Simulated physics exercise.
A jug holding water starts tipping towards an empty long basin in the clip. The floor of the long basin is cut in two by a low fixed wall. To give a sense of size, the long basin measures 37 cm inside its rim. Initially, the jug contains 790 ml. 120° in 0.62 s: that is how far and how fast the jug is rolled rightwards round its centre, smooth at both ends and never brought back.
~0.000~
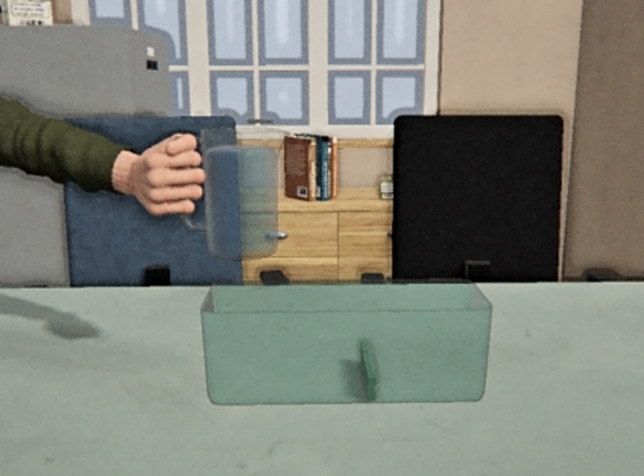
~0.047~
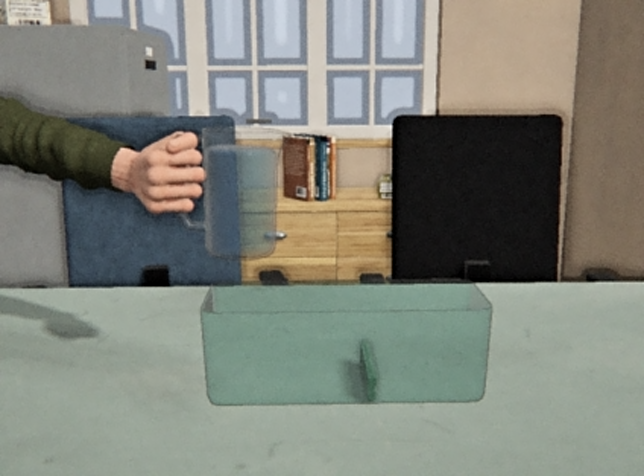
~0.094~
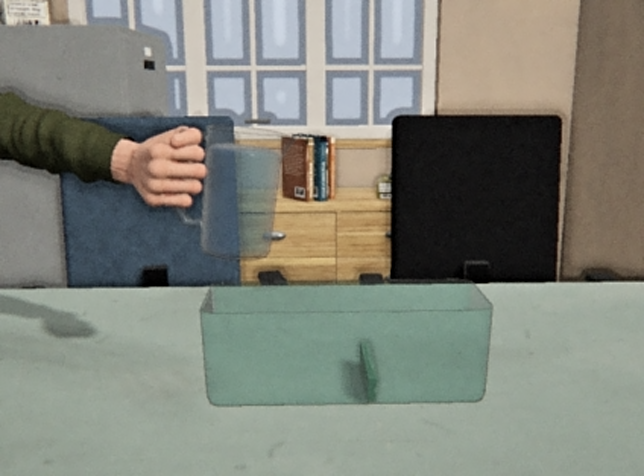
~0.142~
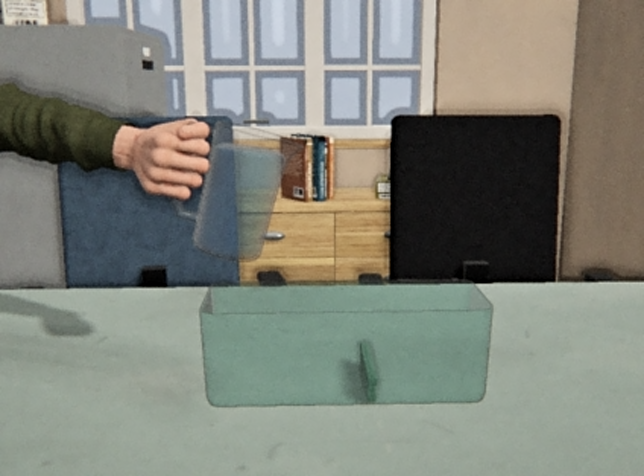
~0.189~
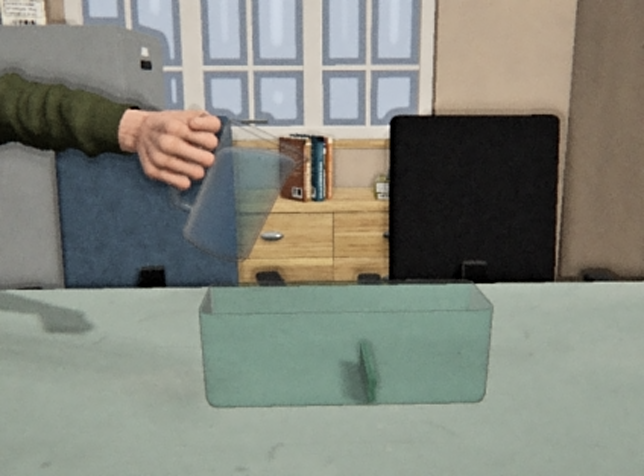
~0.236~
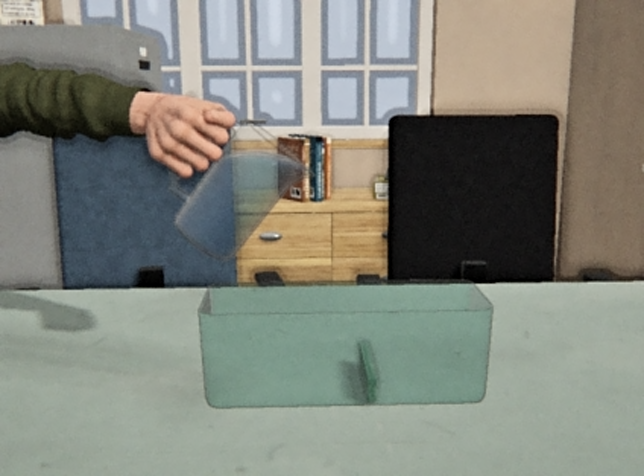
A hand in a green sleeve holding a clear jug, then tilting it rightwards above a long greenish basin on a table.
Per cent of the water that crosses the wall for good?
25 per cent.
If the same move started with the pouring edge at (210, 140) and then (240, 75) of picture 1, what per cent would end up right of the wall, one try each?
Some 20 and 25 per cent, in that order.
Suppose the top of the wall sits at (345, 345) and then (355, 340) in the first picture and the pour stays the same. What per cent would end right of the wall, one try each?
55 then 20 %.
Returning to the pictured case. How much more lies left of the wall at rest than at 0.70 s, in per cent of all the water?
Roughly 10 percent.
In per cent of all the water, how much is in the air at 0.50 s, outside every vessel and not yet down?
At that moment, about 20 percent.
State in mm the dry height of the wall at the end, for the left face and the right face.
Left side: Around 12 mm. Right side: Around 22 mm.
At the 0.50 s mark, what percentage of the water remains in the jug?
About 60 percent.
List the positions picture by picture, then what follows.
In the first frame, it leans 0°; its right rim is at (290, 132); the water meets the walls at (206, 149) and (277, 149); the long basin's rim runs from (207, 298) to (482, 295); the wall's top is at (368, 359).
In the second frame, it leans 2°; its right rim is at (292, 133); the water meets the walls at (206, 148) and (277, 150).
In the third frame, it leans 7°; its right rim is at (297, 138); the water meets the walls at (210, 146) and (280, 152).
In the fourth frame, it leans 15°; its right rim is at (303, 146); the water meets the walls at (212, 160) and (285, 155).
In the fifth frame, it leans 25°; its right rim is at (310, 159); the water meets the walls at (209, 174) and (296, 158).
In the sixth frame, it leans 38°; its right rim is at (315, 175); the water meets the walls at (198, 187) and (308, 165).
Then, 0.50 s in, the tilt is 109° and 61 per cent is still to pour, 11 is left of the wall and 8 right of it.
Then, 0.70 s in, the tilt is 120° and 12 per cent is still to pour, 59 is left of the wall and 13 right of it.
Then, 0.90 s in, the tilt is 120° and 1 per cent is still to pour, 72 is left of the wall and 15 right of it.
Then, 1.12 s in, the tilt is 120° and 0 per cent is still to pour, 77 is left of the wall and 17 right of it.
Finally, 69 per cent lies left of the wall, 25 right of it and 6 outside.
